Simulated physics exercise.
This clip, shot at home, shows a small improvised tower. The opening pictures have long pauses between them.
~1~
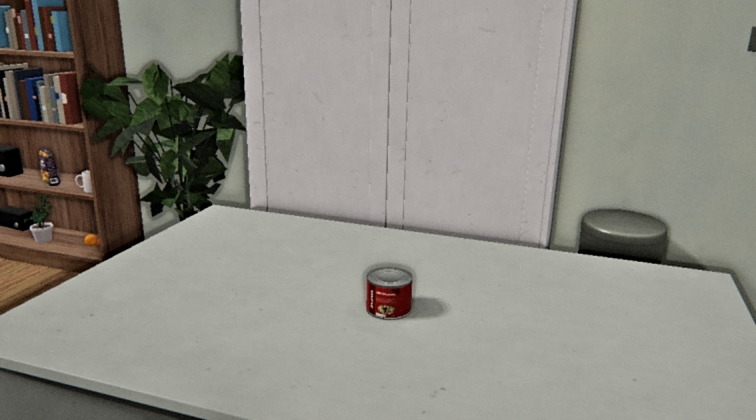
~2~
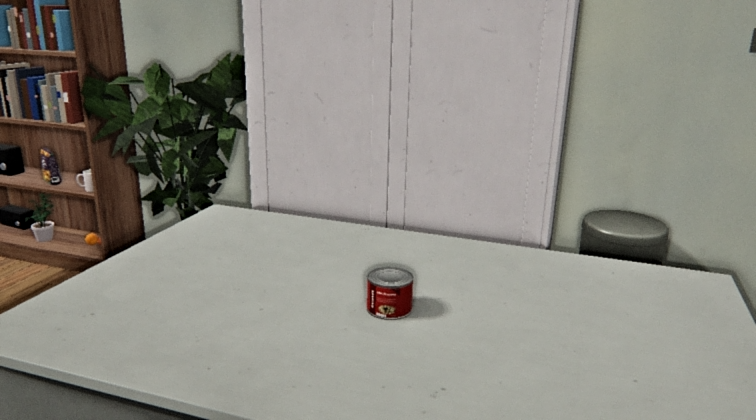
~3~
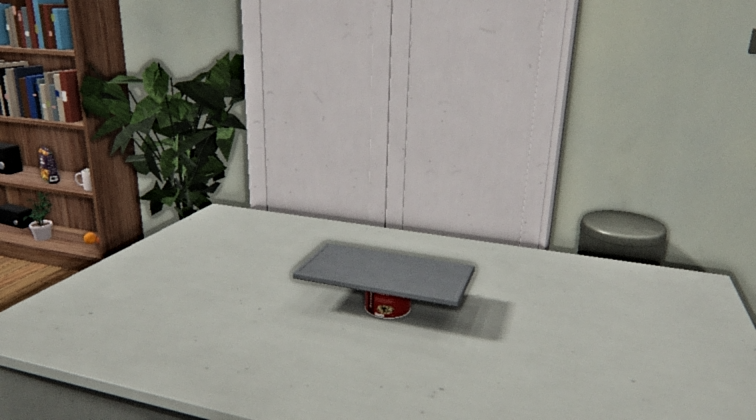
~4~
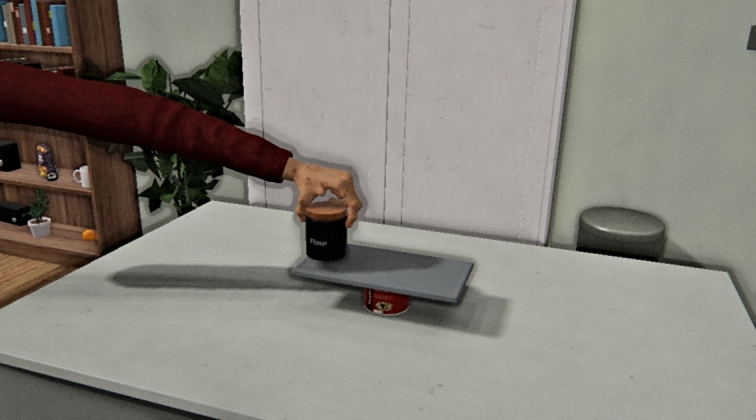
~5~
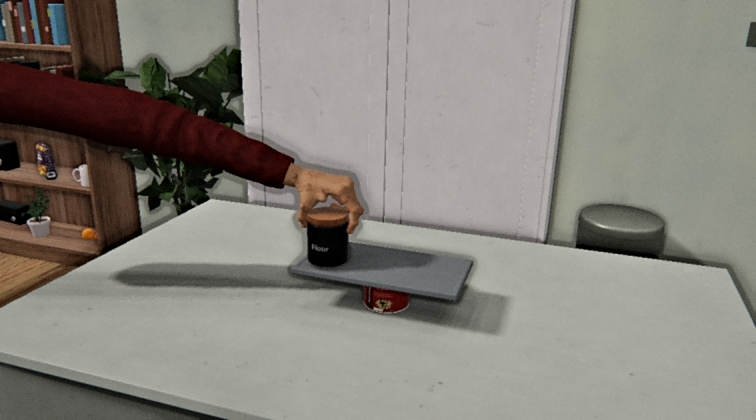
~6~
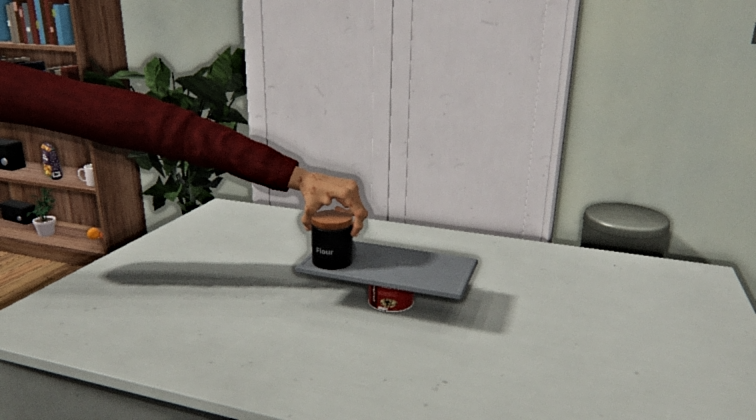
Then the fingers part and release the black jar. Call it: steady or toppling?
Toppling.
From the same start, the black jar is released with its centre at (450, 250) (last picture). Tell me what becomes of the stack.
Then it comes apart.
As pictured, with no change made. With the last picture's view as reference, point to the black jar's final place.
At about (222, 308).
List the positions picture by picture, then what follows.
In the first picture, the last thing is not in view yet; red tub (389, 293).
In the second picture, the last thing is not in view yet; red tub (390, 293).
In the third picture, the last thing is not in view yet.
The fourth picture shows coming down; black jar (326, 230).
The fifth picture shows coming down; black jar (328, 236).
The sixth picture shows in place under the hand; black jar (332, 239).
Then, 0.40 s after the last picture, black jar now fallen; grey lid tipped 37° from how it was.
Then, 1.30 s after the last picture, grey lid tipped 26° from how it was.
Then, 1.90 s after the last picture, grey lid tipped 10° from how it was.
By the end, fallen, black jar; the other 2 in place. Seen from the same camera at the end, black jar near (222, 308). The stack loses its balance.
